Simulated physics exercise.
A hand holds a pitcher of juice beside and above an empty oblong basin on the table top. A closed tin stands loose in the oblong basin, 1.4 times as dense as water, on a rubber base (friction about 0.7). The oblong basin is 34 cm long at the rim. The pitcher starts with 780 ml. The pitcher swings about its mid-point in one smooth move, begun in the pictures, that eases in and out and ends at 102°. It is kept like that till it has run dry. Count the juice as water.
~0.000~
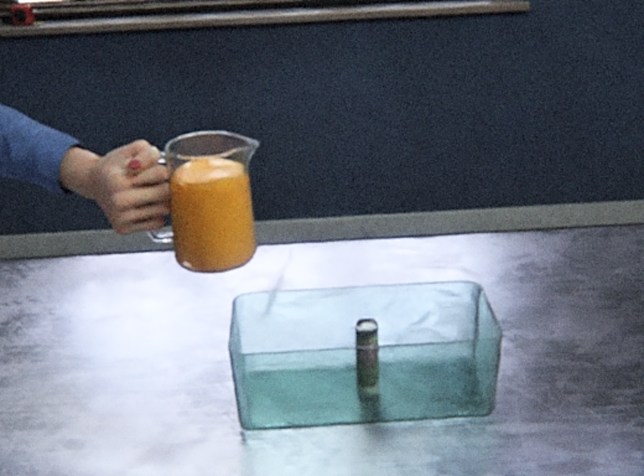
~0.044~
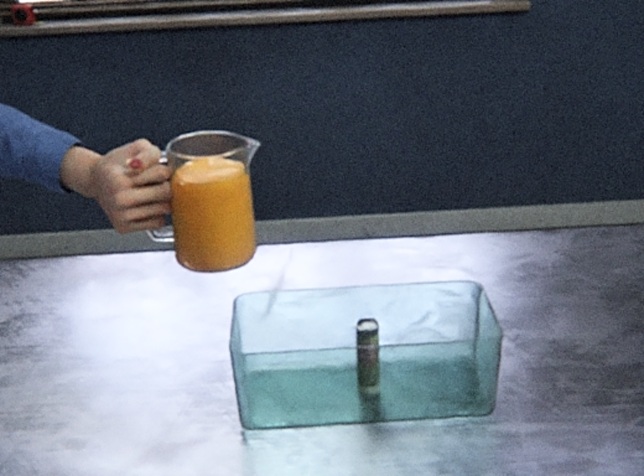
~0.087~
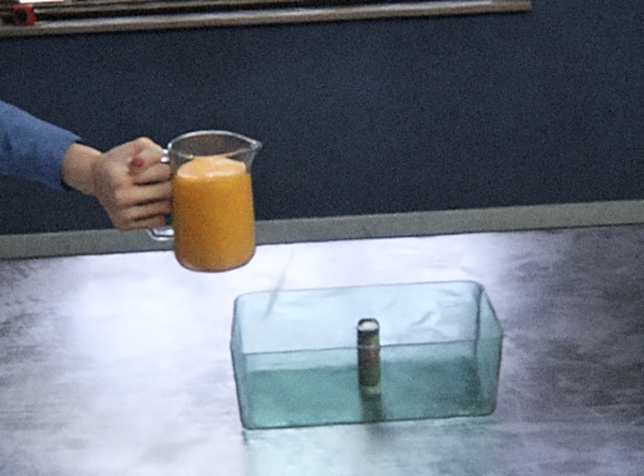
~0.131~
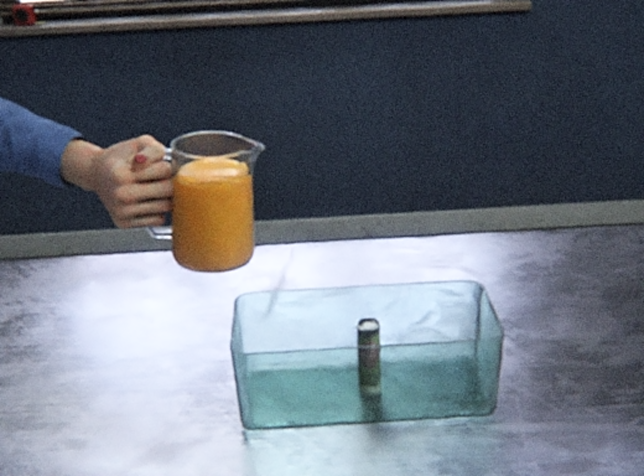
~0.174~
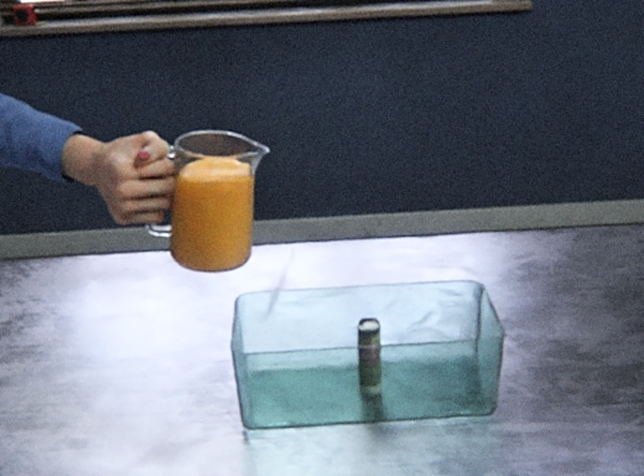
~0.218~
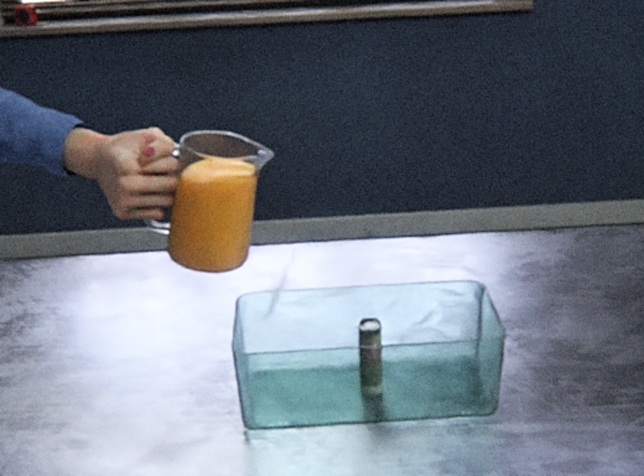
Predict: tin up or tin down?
It goes over.
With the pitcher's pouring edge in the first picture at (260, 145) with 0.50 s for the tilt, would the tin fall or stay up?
Then it falls.
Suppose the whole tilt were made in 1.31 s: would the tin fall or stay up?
The tin falls.
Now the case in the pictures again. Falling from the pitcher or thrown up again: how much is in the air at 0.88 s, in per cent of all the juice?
Some 24 per cent.
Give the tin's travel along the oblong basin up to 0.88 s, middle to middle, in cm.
About 1 cm.
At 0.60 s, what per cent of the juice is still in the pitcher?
About 92 per cent.
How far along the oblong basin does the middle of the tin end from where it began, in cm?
About 9.5 cm.
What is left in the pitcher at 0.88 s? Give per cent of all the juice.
Some 52 per cent.
By 0.60 s the tilt is 67° and 93 per cent is still to pour; the tin stands where it began.
By 0.88 s the tilt is 99° and 51 per cent is still to pour; the tin stands where it began.
By 1.18 s the tilt is 102° and 13 per cent is still to pour; the tin leans 20°.
By 1.50 s the tilt is 102° and 2 per cent is still to pour; the tin lies on its side.
At rest the tin lies on its side.
